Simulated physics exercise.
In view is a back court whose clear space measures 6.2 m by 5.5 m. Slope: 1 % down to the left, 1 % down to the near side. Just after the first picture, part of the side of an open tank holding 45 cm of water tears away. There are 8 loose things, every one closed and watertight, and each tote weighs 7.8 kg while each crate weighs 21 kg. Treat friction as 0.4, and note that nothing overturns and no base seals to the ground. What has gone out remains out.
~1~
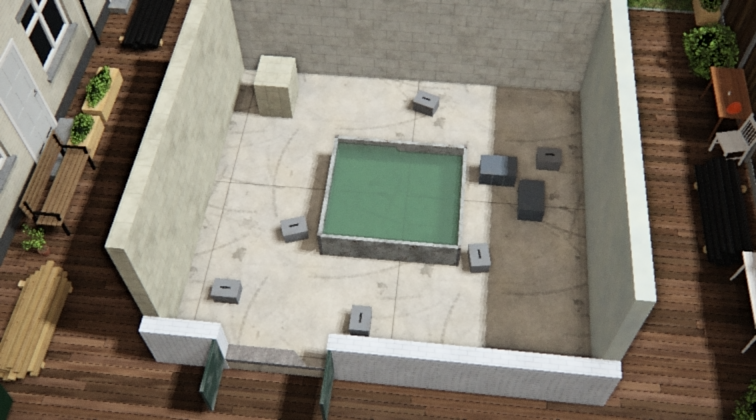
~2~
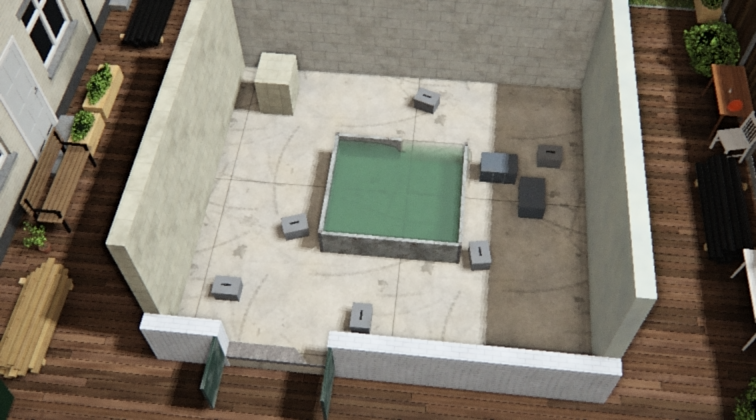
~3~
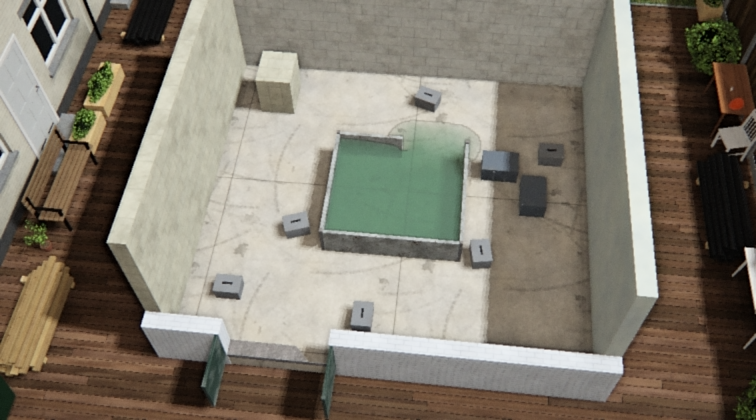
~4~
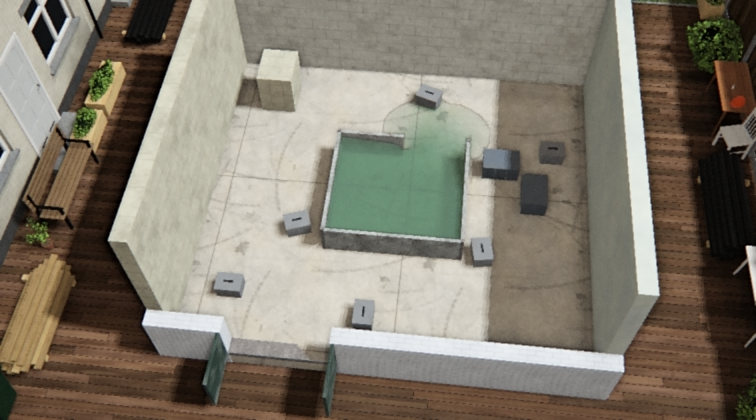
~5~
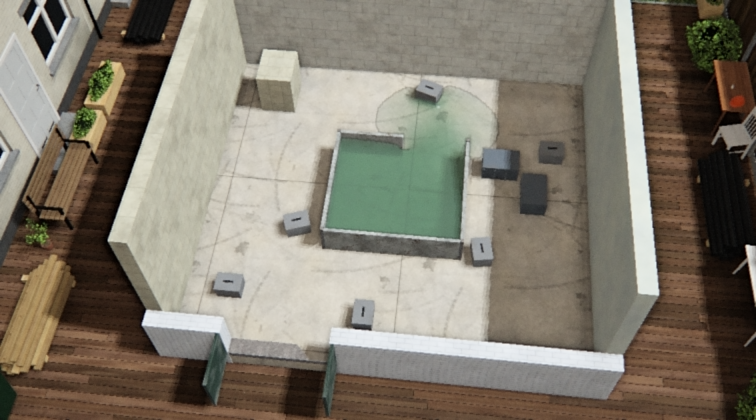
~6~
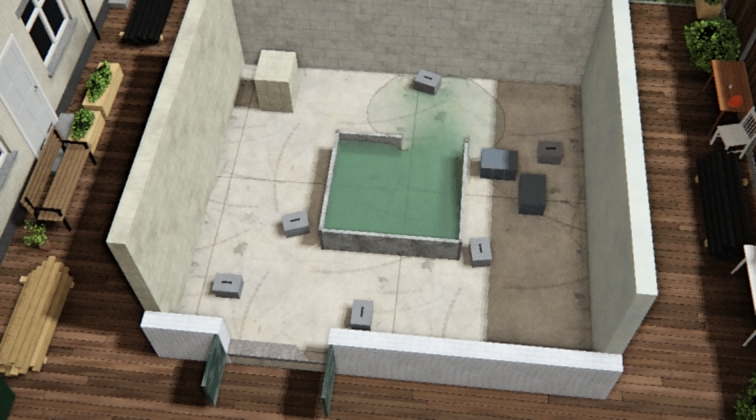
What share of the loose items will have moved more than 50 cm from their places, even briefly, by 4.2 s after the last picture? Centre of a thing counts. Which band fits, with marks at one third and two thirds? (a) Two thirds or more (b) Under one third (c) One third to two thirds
The answer is b.
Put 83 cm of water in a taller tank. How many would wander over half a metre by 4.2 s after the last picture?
That would give 7.
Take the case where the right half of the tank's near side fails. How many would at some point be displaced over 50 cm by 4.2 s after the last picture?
Then 3 of them would.
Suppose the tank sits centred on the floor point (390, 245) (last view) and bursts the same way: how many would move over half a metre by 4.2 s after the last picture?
Result: 2.
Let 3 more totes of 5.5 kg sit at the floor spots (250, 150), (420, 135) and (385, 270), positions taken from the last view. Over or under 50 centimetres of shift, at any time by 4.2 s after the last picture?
In order: Beyond it, beyond it, within it.
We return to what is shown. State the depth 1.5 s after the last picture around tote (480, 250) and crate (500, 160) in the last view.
Depth approx. 0 cm / 0 cm.
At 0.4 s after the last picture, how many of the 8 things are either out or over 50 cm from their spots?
It comes to 1.
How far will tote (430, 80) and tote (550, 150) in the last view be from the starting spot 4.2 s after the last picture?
Taking them in turn, I get 250 cm for the first and 50 cm for the second.
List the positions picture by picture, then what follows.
The first frame shows a tote at (427, 99), on the bottom; a tote at (226, 288) rests on the ground; water covers 4.0 m2; 0 of 8 have shifted.
The second frame shows a tote at (427, 96) rests on the ground; a tote at (226, 285) rests on the ground; 4.5 m2 under water; 0 of 8 have shifted.
The third frame shows a tote at (428, 95) rests on the ground; a tote at (228, 283) rests on the ground; 5.2 m2 under water; 0 of 8 have shifted.
The fourth frame shows a tote at (429, 93), on the bottom; a tote at (229, 281) rests on the ground; water covers 5.9 m2; 0 of 8 have shifted.
The fifth frame shows a tote at (430, 88), on the bottom, 12 cm from its start; a tote at (228, 282), on the bottom; 6.6 m2 under water; 1 of 8 have shifted.
The sixth frame shows a tote at (428, 78), on the bottom, 36 cm from its start; a tote at (227, 282), on the bottom; water covers 7.5 m2; 1 of 8 have shifted.
Then, 0.4 s after the last picture 1 of 8 are over 50 cm from their spots; 0 afloat.
Then, 1.5 s after the last picture 1 of 8 are over 50 cm from their spots; 1 afloat.
Then, 2.8 s after the last picture 1 of 8 are over 50 cm from their spots; 1 afloat.
Then, 4.2 s after the last picture 1 of 8 are over 50 cm from their spots, and 1 have been at some point; 1 afloat.
